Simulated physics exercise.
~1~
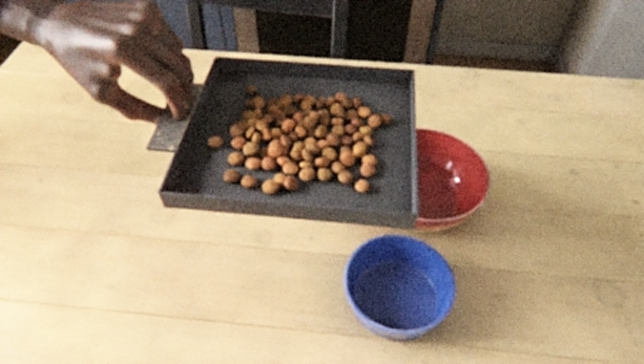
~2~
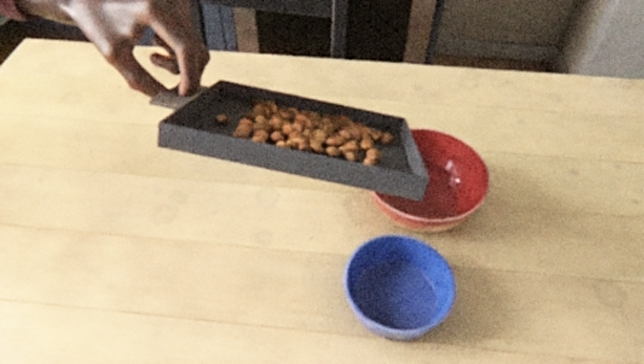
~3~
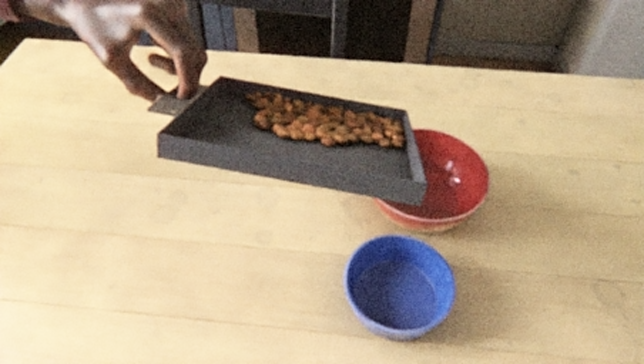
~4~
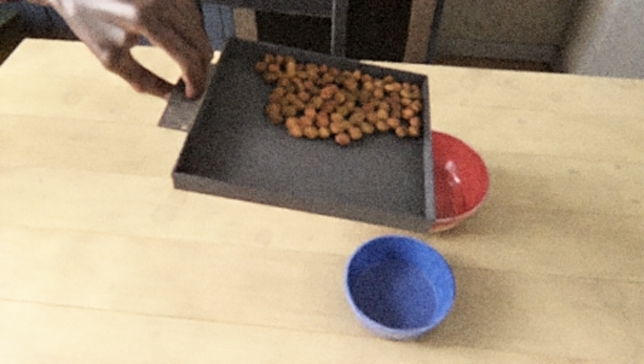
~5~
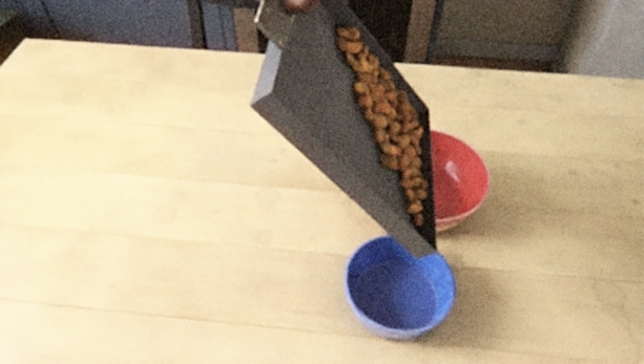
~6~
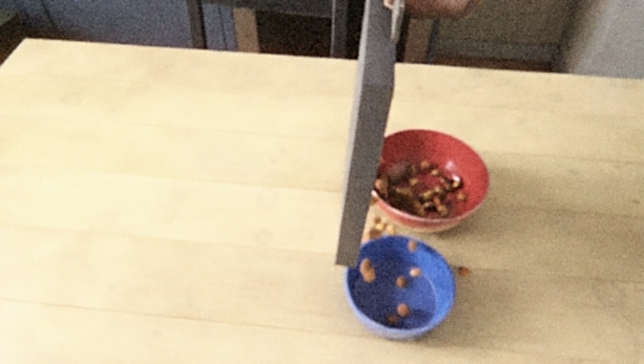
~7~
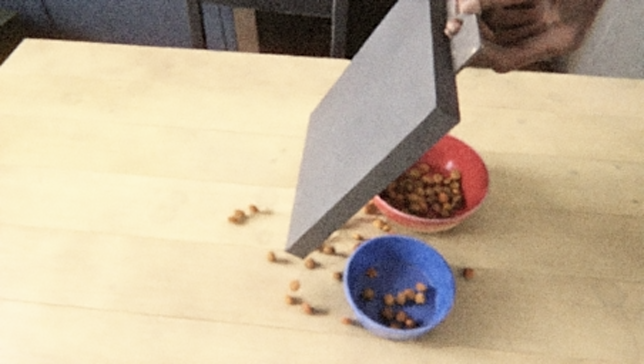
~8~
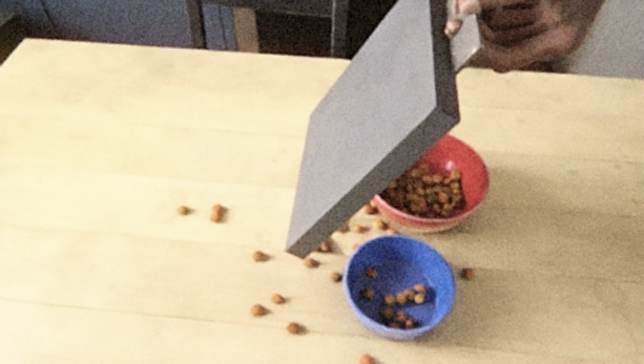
A hand at the upper left holds a dark square tray of brown kibble above a pale wooden table, seen from above at an angle by a still camera. A red bowl sits partly behind the tray's right side, with a blue dish nearer the viewer. The tray tips, then levels again, keeping its kibble. It then moves right and tilts steeply, low side to the right, spilling the pieces. Many land in the red bowl, a few fall into the blue dish, and many scatter across the table as the emptied tray stays tilted.
